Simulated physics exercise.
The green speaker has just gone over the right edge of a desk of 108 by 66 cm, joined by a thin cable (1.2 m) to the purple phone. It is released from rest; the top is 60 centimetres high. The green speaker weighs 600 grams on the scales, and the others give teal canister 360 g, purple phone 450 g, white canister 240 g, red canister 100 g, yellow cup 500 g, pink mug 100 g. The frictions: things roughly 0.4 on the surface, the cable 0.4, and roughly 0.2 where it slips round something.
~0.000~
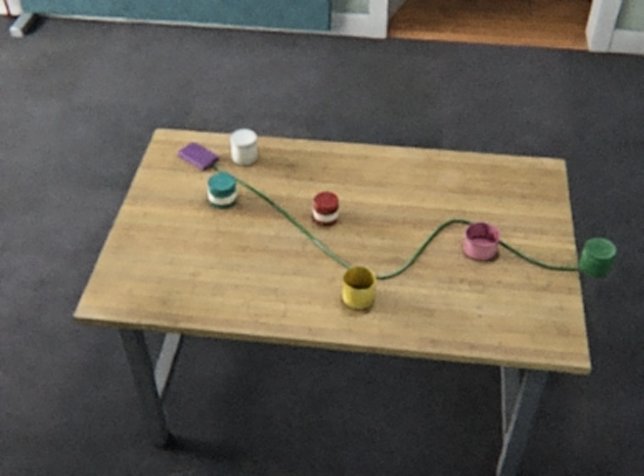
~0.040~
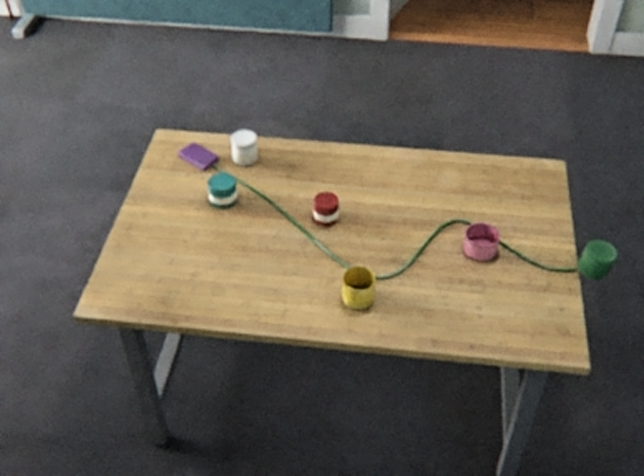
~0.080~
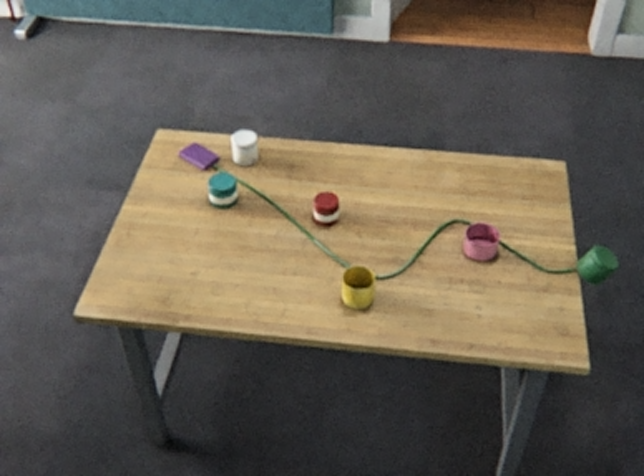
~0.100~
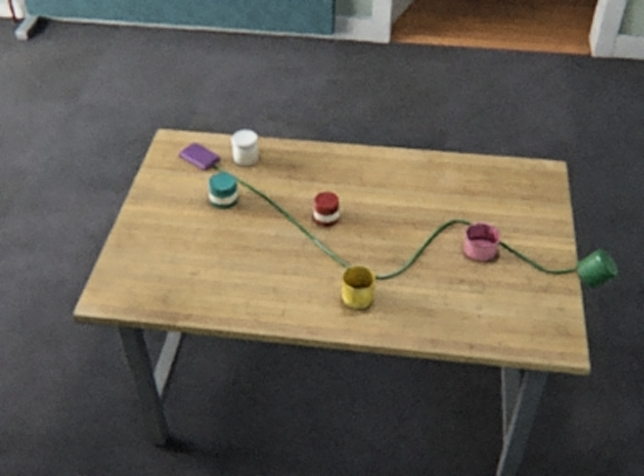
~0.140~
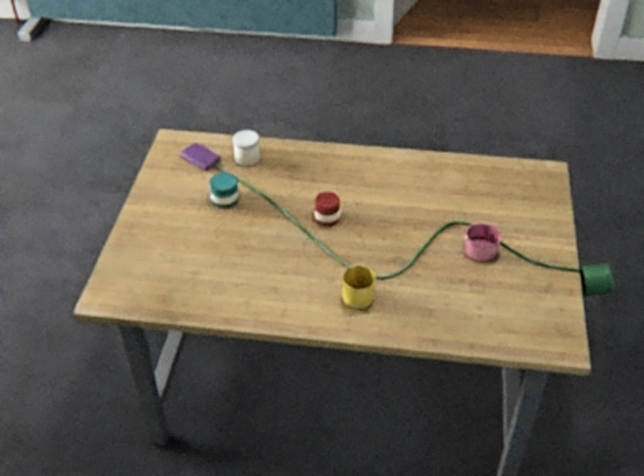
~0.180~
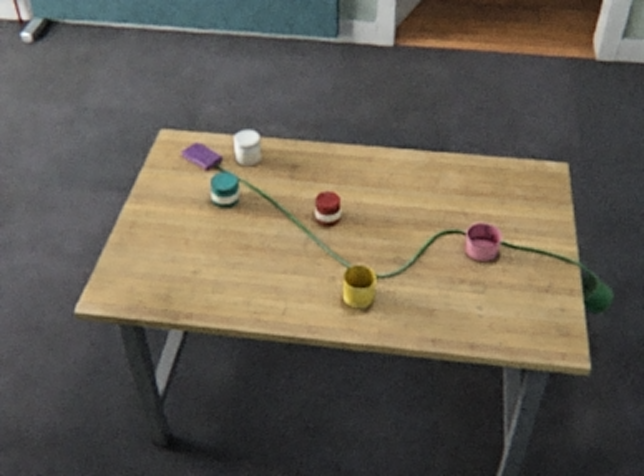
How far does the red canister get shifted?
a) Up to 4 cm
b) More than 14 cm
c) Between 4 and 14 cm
b, more than 14 cm.
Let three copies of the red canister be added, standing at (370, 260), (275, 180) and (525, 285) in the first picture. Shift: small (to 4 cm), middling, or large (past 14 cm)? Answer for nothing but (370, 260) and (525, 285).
Shift 1: Major. Shift 2: Minor.
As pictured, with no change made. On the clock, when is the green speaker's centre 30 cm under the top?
Time: 0.32 s.
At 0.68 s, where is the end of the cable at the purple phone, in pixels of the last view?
It's at around pixel (285, 185).
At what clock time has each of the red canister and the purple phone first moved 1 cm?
On the clock, red canister 0.30 s and purple phone 0.34 s.
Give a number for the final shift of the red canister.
The red canister ends up over the edge.
At 0.4 s, the cable's tail end at (246, 174); red canister 21 cm off its start, purple phone 9 cm off its start, green speaker over the edge.
At 0.7 s, the cable's tail end at (285, 185); red canister over the edge, purple phone 20 cm off its start, green speaker over the edge.
At 0.9 s, the cable's tail end at (317, 191); red canister over the edge, purple phone 28 cm off its start at (297, 183), green speaker over the edge.
At 1.2 s, the cable's tail end at (317, 191); red canister over the edge, purple phone 28 cm off its start, green speaker over the edge.
At 2.4 s, the cable's tail end at (317, 191); red canister over the edge, purple phone 28 cm off its start at (297, 183), green speaker over the edge, pink mug 3 cm off its start at (487, 244).
